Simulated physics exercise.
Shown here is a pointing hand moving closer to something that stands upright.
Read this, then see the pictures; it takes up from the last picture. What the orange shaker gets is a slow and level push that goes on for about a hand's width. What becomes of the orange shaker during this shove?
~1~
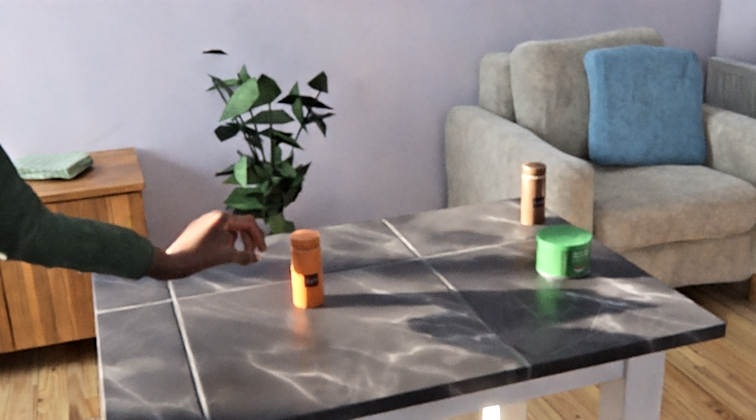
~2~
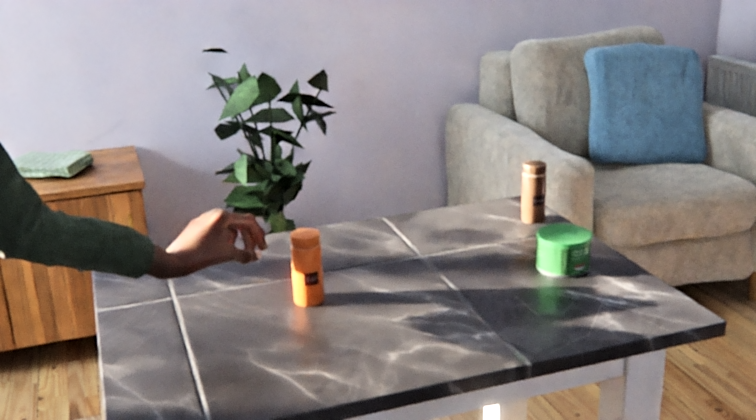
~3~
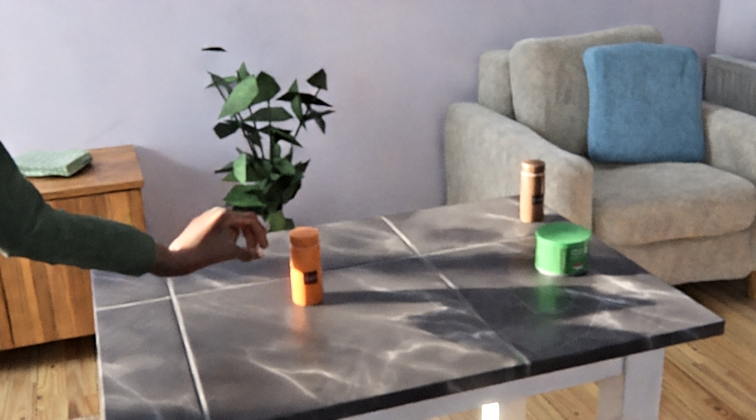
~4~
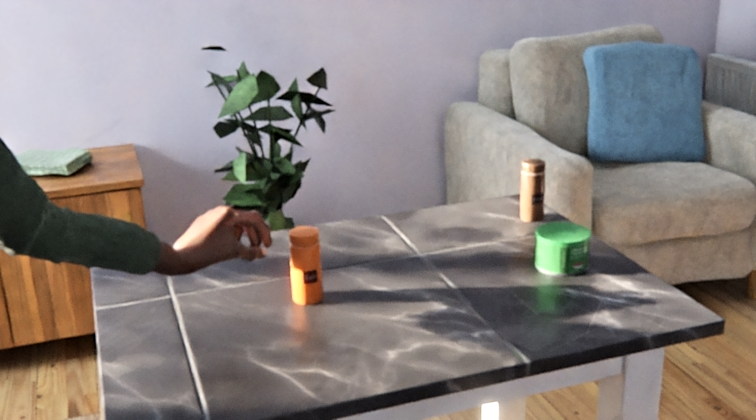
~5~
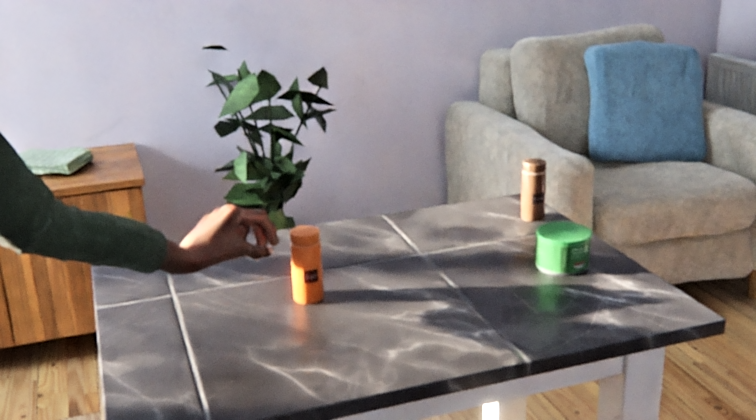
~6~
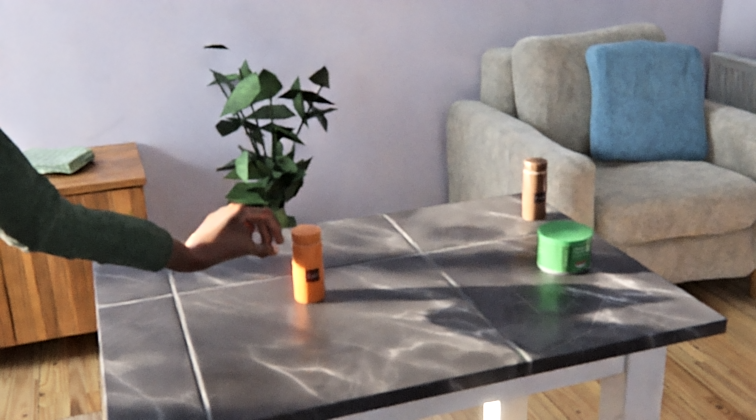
It pitches over.
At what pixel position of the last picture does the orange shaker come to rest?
Near pixel (365, 274).
Then, 0.50 s past the last view, orange shaker rocked 20° from its first pose near (321, 259).
Then, 0.80 s past the last view, orange shaker rocked 73° from its first pose near (353, 267).
Then, 1.00 s past the last view, orange shaker on its side near (366, 274).
Finally, down or leaning hard on the table, orange shaker. Final places as the last picture's camera would see them, orange shaker near (366, 274).
